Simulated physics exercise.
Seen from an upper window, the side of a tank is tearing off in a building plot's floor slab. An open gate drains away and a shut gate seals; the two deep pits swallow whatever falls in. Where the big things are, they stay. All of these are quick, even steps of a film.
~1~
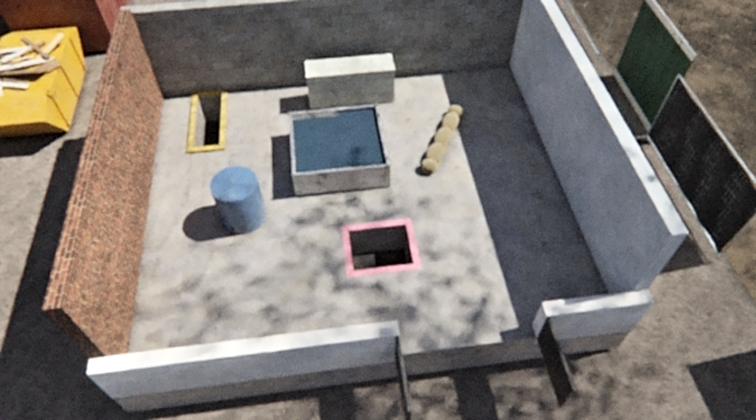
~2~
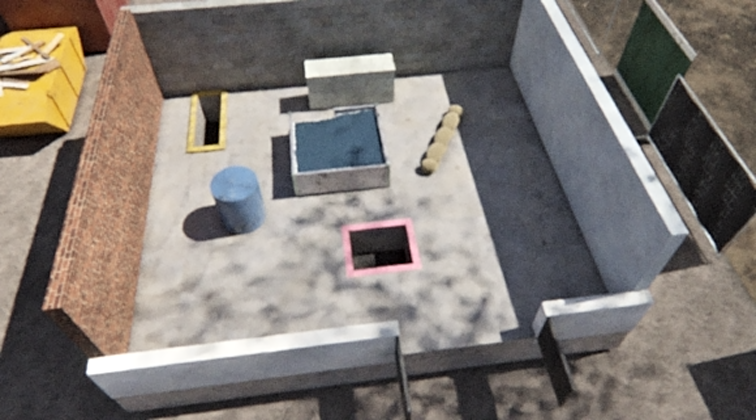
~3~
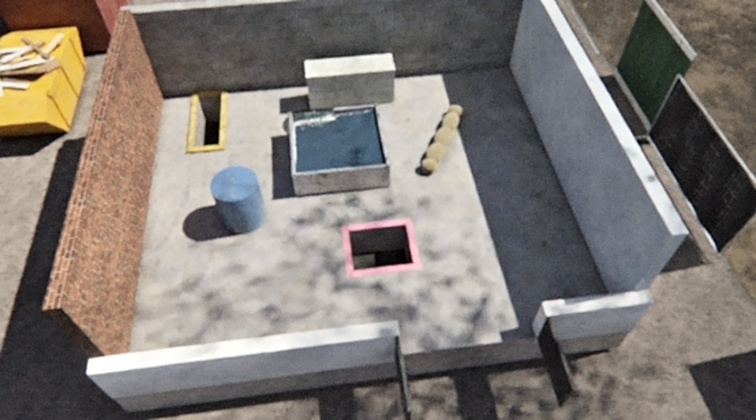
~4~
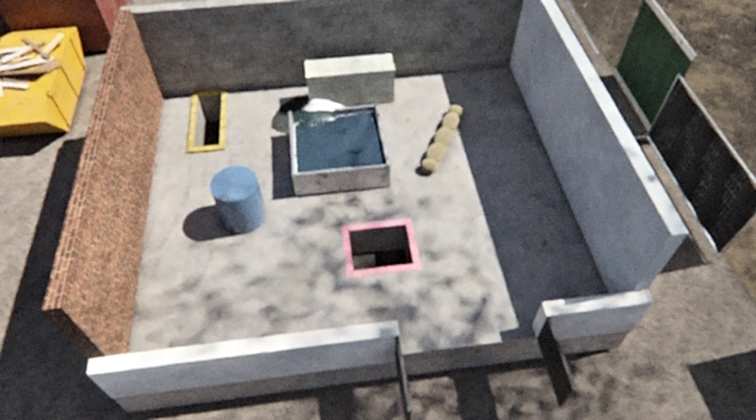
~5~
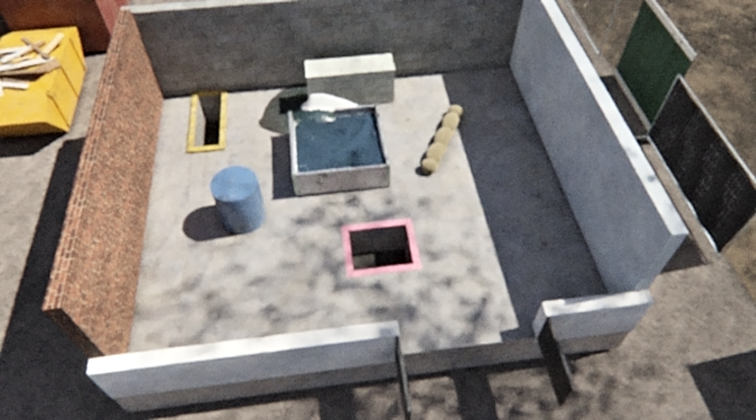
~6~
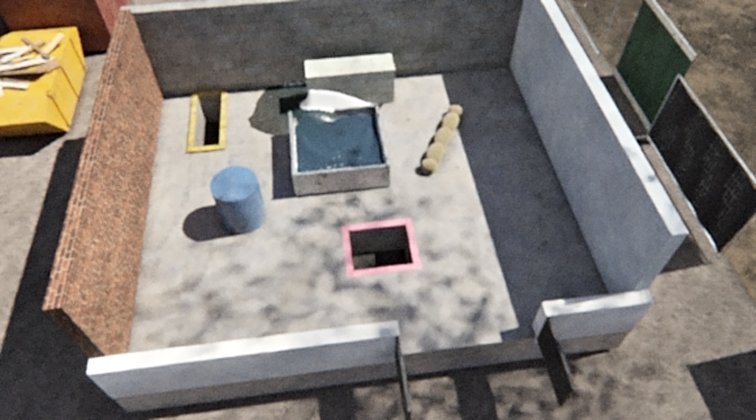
To begin with, an open tank of dark blue water sits whole and still in a walled plot, near a blue barrel and a pink-edged opening. Its surface then ruffles, and water pours out at the far side, spreading a short way leftward as a dark patch beside whitish water.
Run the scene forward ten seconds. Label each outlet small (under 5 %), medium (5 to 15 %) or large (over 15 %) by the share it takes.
Labels: Gate: Small, pink pit: Small, yellow pit: Large.
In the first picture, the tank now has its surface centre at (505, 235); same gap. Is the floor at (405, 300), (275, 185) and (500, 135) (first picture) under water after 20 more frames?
Spot one unwetted, spot two wetted, spot three wetted.
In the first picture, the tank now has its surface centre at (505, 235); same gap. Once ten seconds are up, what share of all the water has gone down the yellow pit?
In per cent: Yellow 2.
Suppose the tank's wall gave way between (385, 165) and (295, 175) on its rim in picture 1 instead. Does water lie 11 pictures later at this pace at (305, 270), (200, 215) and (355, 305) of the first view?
In the order asked: Sodden, out of reach, sodden.
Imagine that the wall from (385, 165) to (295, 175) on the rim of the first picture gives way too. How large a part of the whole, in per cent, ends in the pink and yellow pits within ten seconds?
Near enough: Pink 50 percent, yellow 0 percent.
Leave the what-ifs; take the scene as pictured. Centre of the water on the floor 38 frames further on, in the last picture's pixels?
I'd put my finger on (363, 127).
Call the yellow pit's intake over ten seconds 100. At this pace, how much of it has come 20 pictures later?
The figure is near 60 per cent.
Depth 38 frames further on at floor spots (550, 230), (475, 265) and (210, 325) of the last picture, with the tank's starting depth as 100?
The three come to some 0, 0 and 0 per cent respectively.
A moment on, water covers 10 % of the floor; the gate 0 %, the pink pit 0 %, the yellow pit 0 %.
Next, water covers 15 % of the floor; the gate 0 %, the pink pit 0 %, the yellow pit 7 %.
Then, water covers 20 % of the floor; the gate 0 %, the pink pit 0 %, the yellow pit 17 %.
Later, water covers 30 % of the floor; the gate 0 %, the pink pit 1 %, the yellow pit 26 %.
In the end, water covers 55 % of the floor; the gate 0 %, the pink pit 2 %, the yellow pit 29 %.
